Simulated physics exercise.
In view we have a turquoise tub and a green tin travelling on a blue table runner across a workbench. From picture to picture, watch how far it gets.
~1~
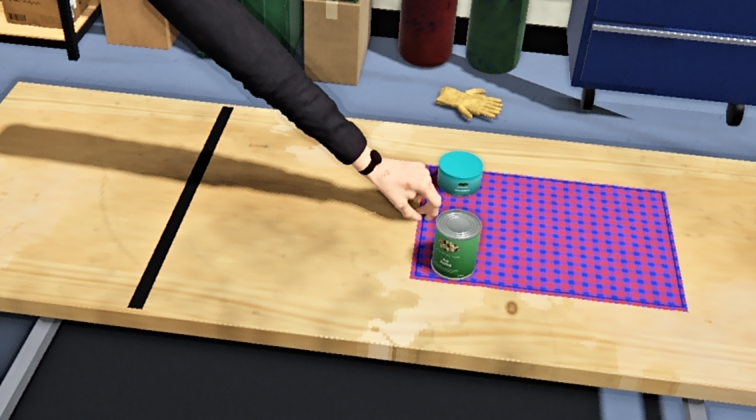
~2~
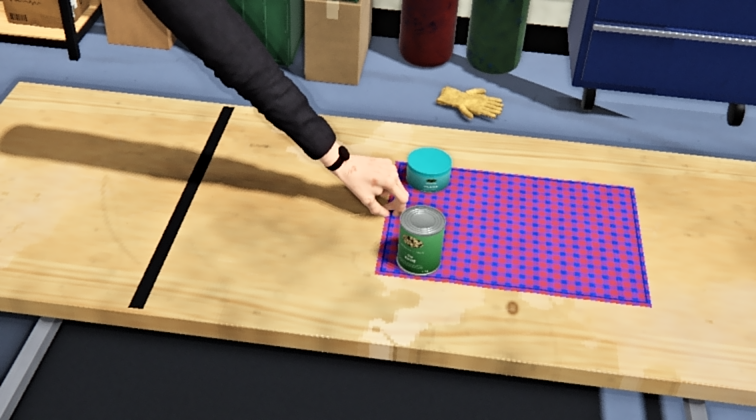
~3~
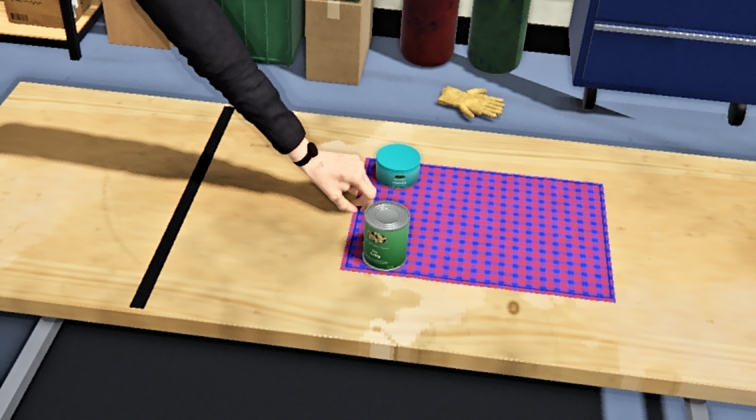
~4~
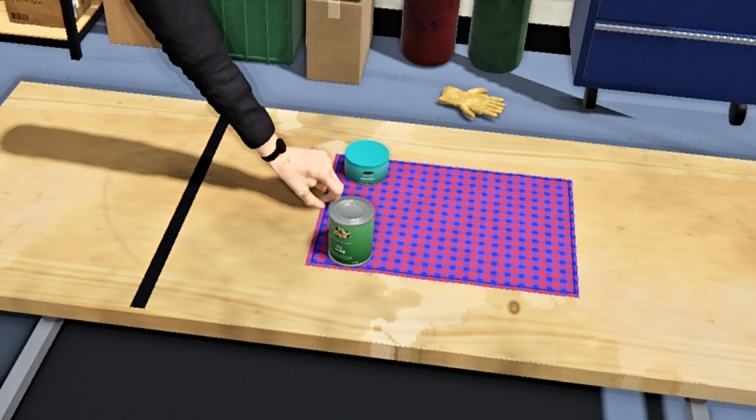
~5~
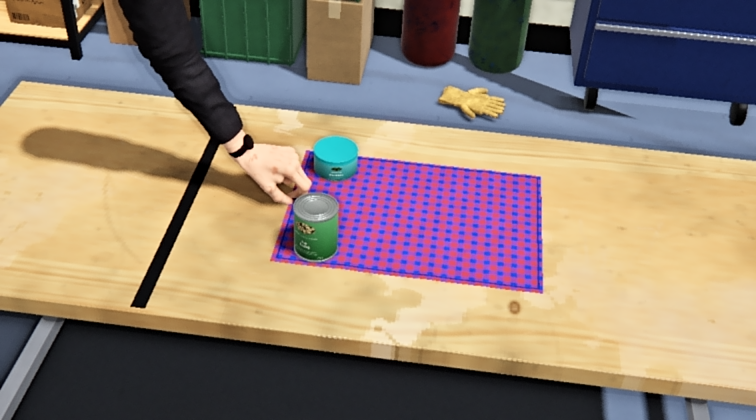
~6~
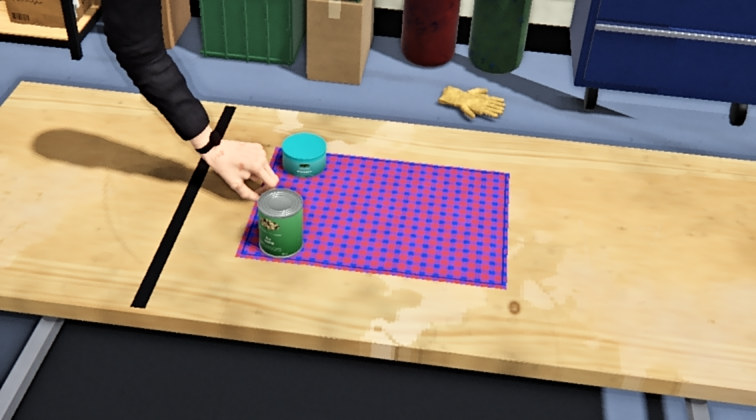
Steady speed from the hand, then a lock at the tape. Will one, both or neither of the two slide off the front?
Result: The turquoise tub slides off, the green tin slides off.
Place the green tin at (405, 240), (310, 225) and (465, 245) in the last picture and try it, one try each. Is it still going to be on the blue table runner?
So, the first case has it remaining in place, the second case has it going over the edge, and the third case has it remaining in place.
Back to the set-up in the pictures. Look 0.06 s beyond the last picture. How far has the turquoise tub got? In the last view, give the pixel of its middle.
Near (267, 151).
Then, 0.06 s on from there, hem short of the tape; turquoise tub on the cloth near (267, 151); green tin on the cloth near (239, 219).
Then, 0.17 s on from there, hem at the tape; turquoise tub ahead of the hem near (205, 144); green tin ahead of the hem near (170, 211).
In the end, hem at the tape; turquoise tub ahead of the hem near (107, 135); green tin ahead of the hem near (56, 199). The turquoise tub leaves the cloth and the green tin shoots off the front.
